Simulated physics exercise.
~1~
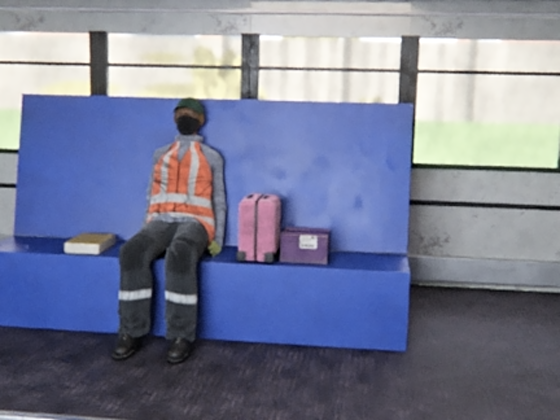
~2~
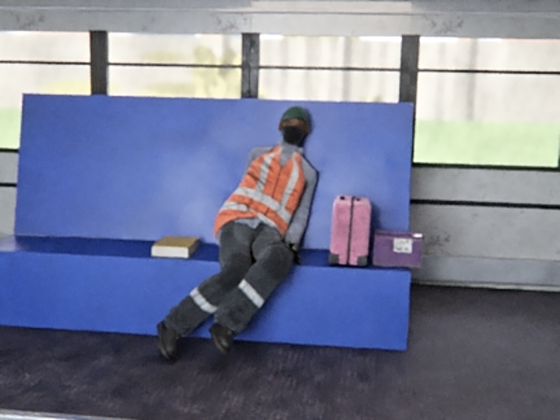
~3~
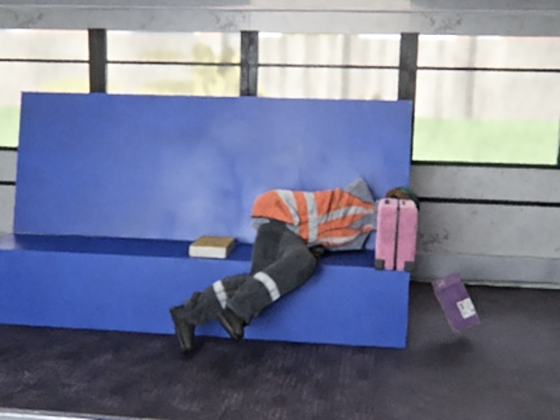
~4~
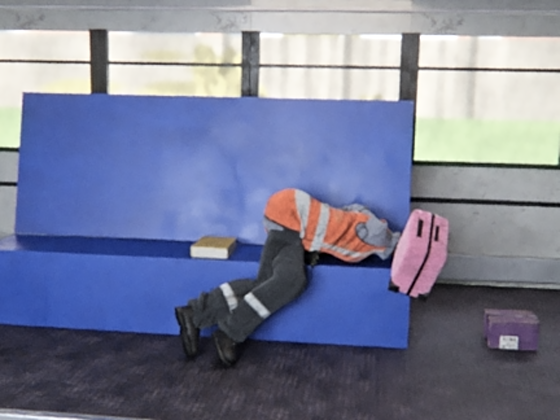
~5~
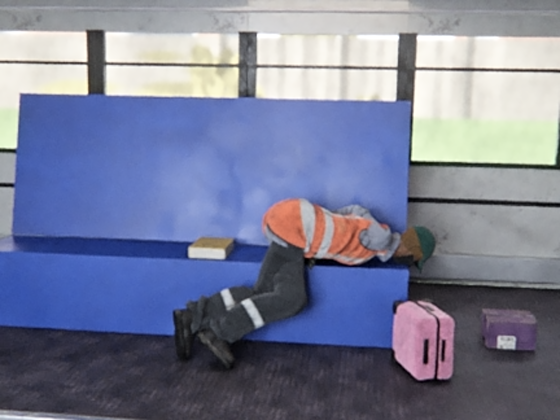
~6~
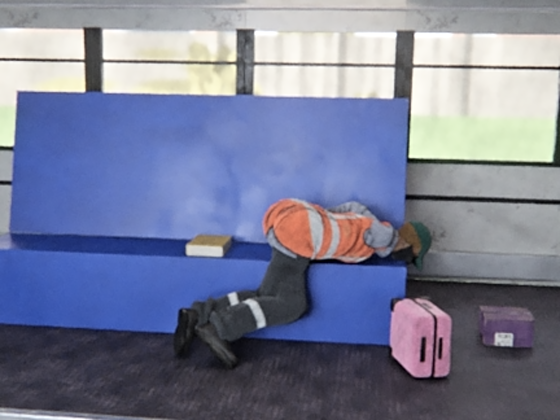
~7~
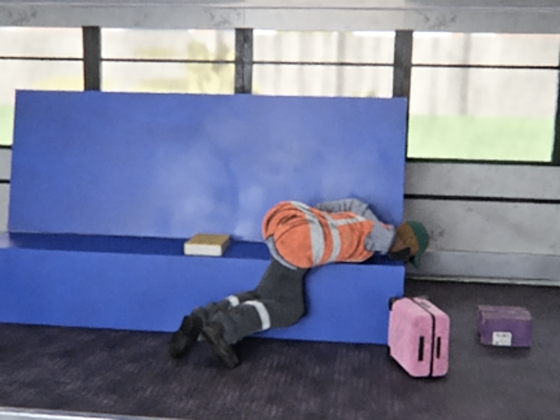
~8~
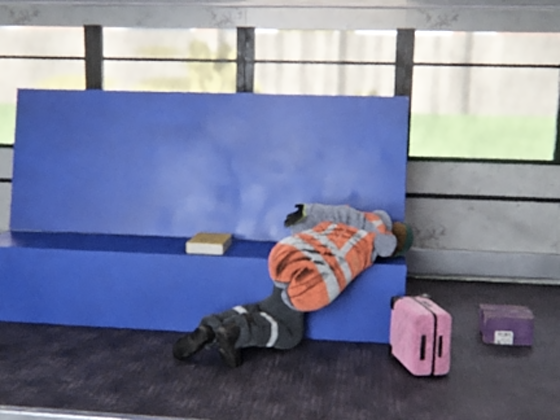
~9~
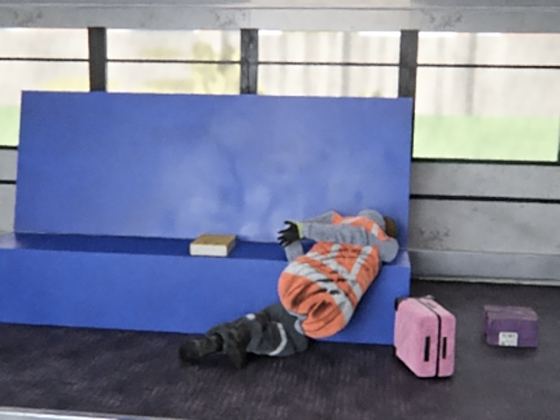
A person in an orange vest topples right, knocking two bags off, then slides off the bench.
